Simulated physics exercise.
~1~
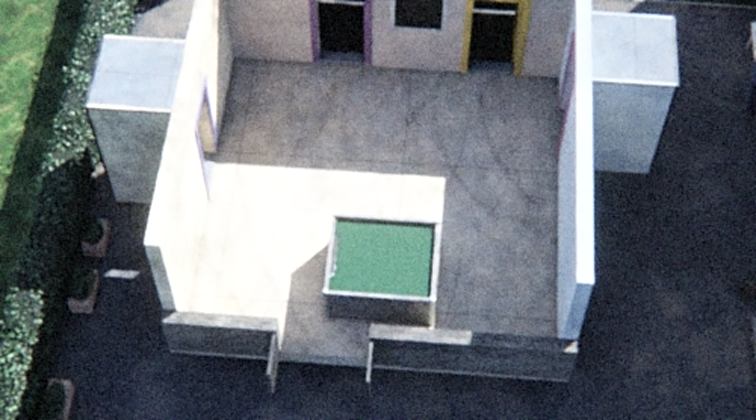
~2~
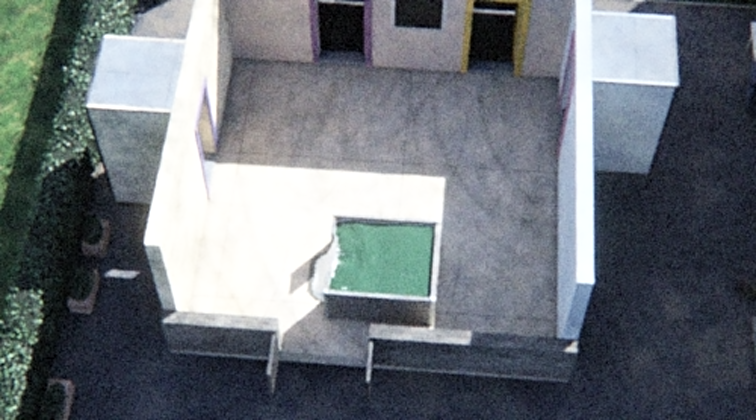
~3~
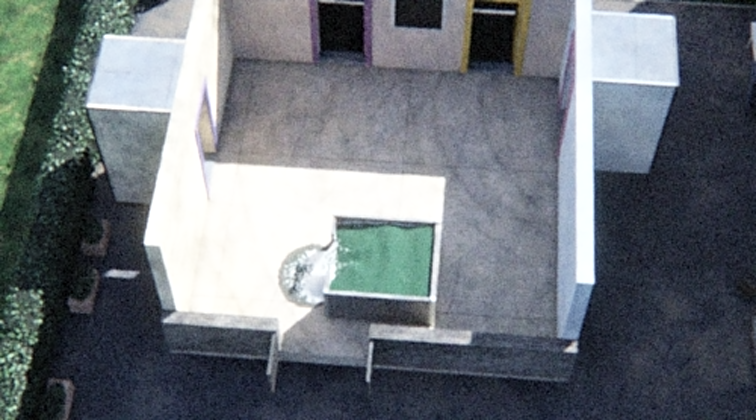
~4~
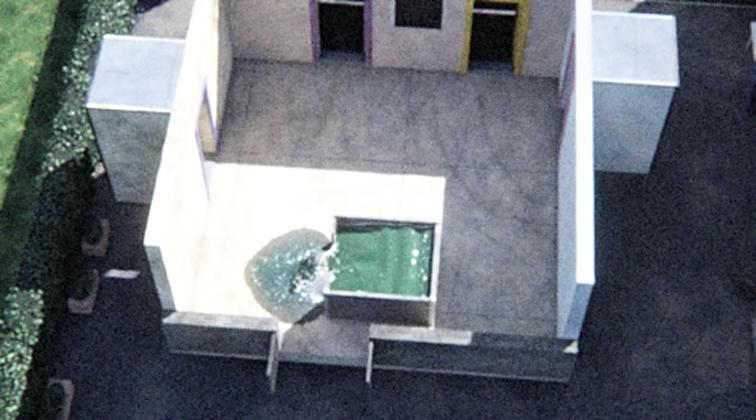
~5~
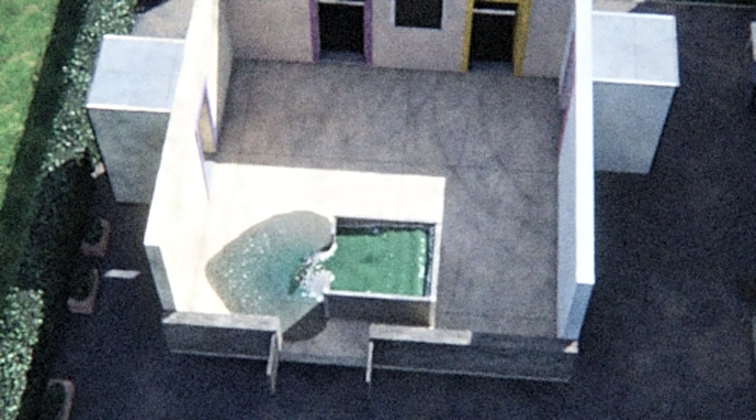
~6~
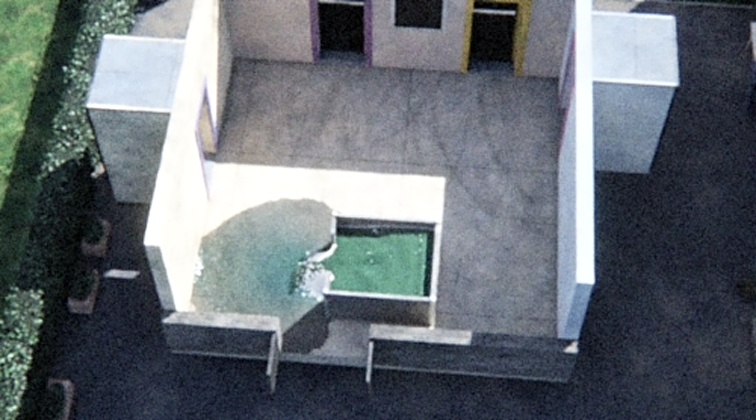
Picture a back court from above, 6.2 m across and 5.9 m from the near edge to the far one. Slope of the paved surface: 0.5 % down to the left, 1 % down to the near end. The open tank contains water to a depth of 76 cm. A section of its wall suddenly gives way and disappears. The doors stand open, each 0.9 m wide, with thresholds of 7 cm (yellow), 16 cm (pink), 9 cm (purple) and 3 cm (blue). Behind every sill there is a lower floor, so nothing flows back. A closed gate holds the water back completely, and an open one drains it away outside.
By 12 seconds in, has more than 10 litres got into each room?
Room by room: Behind the yellow door, no; behind the pink door, no; behind the purple door, no; behind the blue door, yes.
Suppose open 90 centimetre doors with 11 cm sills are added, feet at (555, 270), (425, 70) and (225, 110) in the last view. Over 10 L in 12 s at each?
Result in order - not enough, not enough, not enough.
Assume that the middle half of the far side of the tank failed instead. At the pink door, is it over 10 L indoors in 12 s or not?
Then the pink door ends up within bounds.
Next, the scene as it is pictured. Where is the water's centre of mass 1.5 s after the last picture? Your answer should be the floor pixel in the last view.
Balance point at about (305, 270).
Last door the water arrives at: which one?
The pink door is last.
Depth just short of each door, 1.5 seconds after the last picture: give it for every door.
You'd see yellow at 0 cm, pink at 0 cm, purple at 0 cm and blue at 11 cm.
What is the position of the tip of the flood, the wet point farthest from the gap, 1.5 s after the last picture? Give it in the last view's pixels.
At about (231, 78).
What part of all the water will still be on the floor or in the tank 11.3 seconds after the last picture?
Share still there: About 84 %.
Then, 0.7 s after the last picture water covers 20 % of the floor and is deepest (48 cm) near (185, 332); yellow door not reached, pink door not reached, purple door not reached, blue door 10 cm at the sill, 1 L in.
Then, 1.5 s after the last picture water covers 25 % of the floor and is deepest (30 cm) near (185, 332); yellow door not reached, pink door not reached, purple door not reached, blue door 11 cm at the sill, 26 L in.
Then, 2.8 s after the last picture water covers 35 % of the floor and is deepest (22 cm) near (249, 336); yellow door not reached, pink door not reached, purple door 2 cm at the sill, 0 L in, blue door 8 cm at the sill, 56 L in.
Then, 6.3 s after the last picture water covers 70 % of the floor and is deepest (14 cm) near (185, 332); yellow door 3 cm at the sill, 0 L in, pink door 4 cm at the sill, 0 L in, purple door 7 cm at the sill, 1 L in, blue door 6 cm at the sill, 100 L in.
Then, 11.3 s after the last picture water covers 95 % of the floor and is deepest (12 cm) near (550, 358); yellow door 3 cm at the sill, 0 L in, pink door 4 cm at the sill, 0 L in, purple door 3 cm at the sill, 1 L in, blue door 5 cm at the sill, 118 L in.
